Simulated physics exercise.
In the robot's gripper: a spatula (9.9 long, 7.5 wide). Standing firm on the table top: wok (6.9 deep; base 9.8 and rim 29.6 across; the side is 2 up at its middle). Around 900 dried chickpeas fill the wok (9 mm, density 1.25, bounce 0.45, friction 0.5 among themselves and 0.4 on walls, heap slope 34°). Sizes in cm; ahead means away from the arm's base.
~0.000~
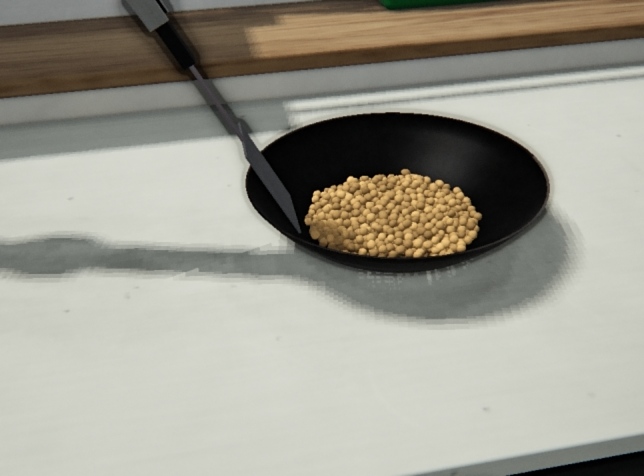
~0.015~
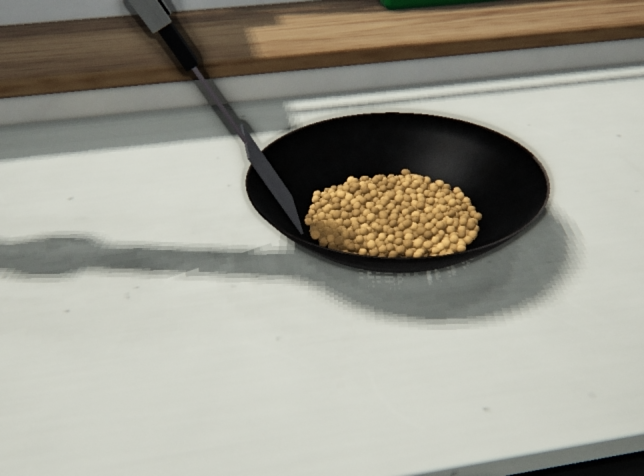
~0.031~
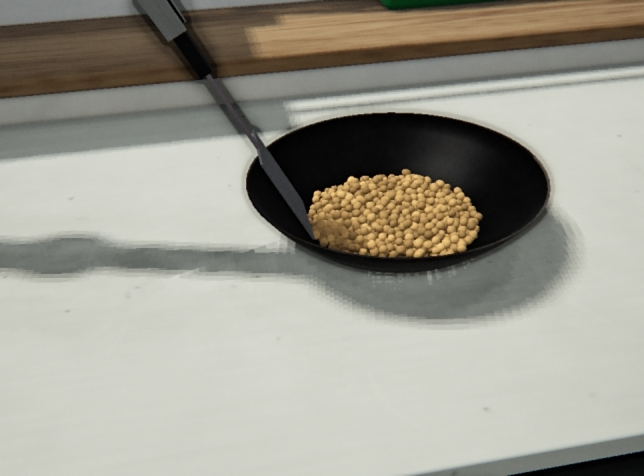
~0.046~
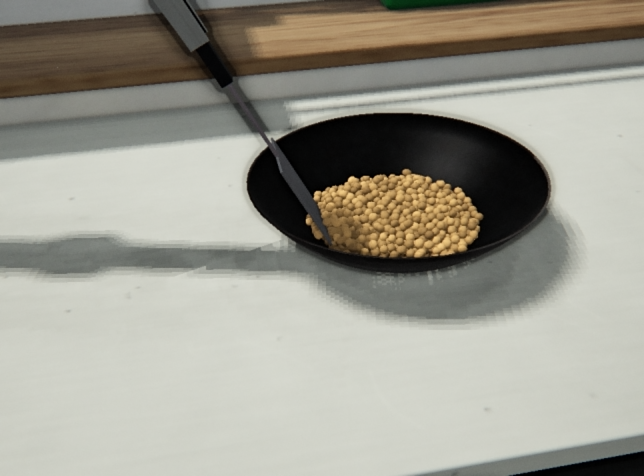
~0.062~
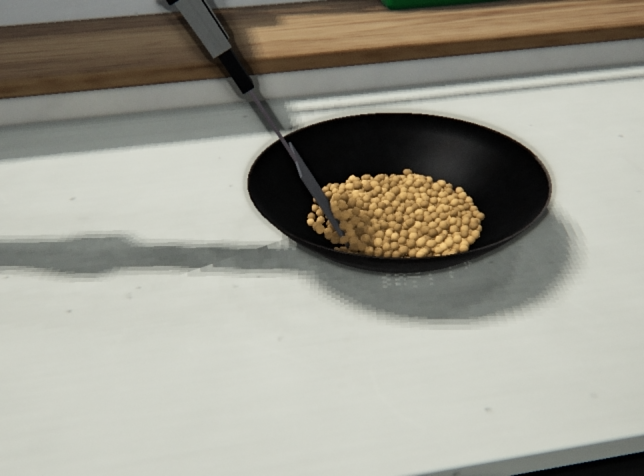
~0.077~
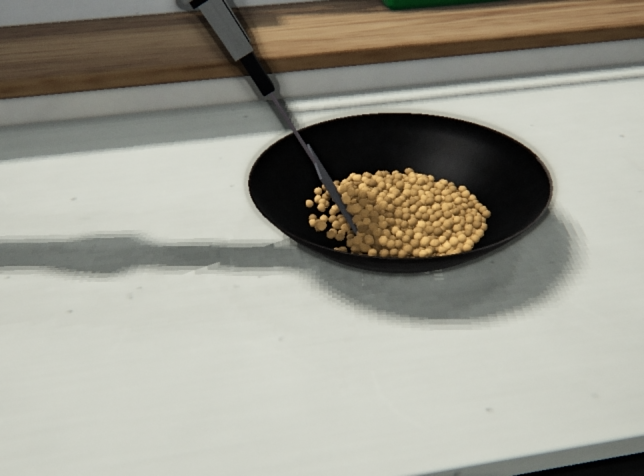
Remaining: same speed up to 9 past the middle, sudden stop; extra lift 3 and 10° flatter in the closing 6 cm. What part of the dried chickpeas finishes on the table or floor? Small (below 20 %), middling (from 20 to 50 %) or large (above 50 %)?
Answer: Middling; from 20 to 50 % of the dried chickpeas finish on the table or floor.
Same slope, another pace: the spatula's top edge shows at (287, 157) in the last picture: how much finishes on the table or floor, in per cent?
About 10 per cent.
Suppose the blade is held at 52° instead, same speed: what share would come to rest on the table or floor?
Then about 30 per cent.
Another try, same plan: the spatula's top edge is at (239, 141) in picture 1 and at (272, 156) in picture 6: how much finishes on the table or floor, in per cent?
Some 0 per cent.
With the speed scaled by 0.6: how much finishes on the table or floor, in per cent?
Some 15 per cent.
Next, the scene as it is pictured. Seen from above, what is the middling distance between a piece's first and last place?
About 5 cm.
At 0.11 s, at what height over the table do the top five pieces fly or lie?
Some 7 cm.
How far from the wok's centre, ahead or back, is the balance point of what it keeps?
About 3.5 cm ahead.
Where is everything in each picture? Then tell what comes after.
The first picture shows spatula top edge at (242, 139), sloping 63°; upper third of the load around (392, 211), from x 310 to 480, top at y 175; 900 in the wok.
The second picture shows spatula top edge at (245, 140), sloping 63°; upper third of the load around (393, 211), from x 310 to 480, top at y 175.
The third picture shows spatula top edge at (257, 146), sloping 63°; upper third of the load around (393, 211), from x 310 to 480, top at y 175.
The fourth picture shows spatula top edge at (276, 154), sloping 63°; upper third of the load around (393, 211), from x 310 to 480, top at y 175.
The fifth picture shows spatula top edge at (295, 159), sloping 63°; upper third of the load around (391, 208), from x 310 to 480, top at y 175.
The sixth picture shows spatula top edge at (314, 161), sloping 63°; upper third of the load around (393, 205), from x 310 to 485, top at y 170; 900 in the wok.
After 0.11 s, sloping 63°, highest piece 8 above the table; 900 in the wok.
After 0.15 s, sloping 60°, highest piece 9 above the table; 900 in the wok.
After 0.37 s, sloping 53°, highest piece 13 above the table; 665 in the wok, 62 on the table or floor, 173 on the blade or in flight.
After 1.42 s, sloping 53°, highest piece 6 above the table; 664 in the wok, 236 on the table or floor.
At rest, 664 in the wok, 236 on the table or floor. That is 26 % on the table or floor.
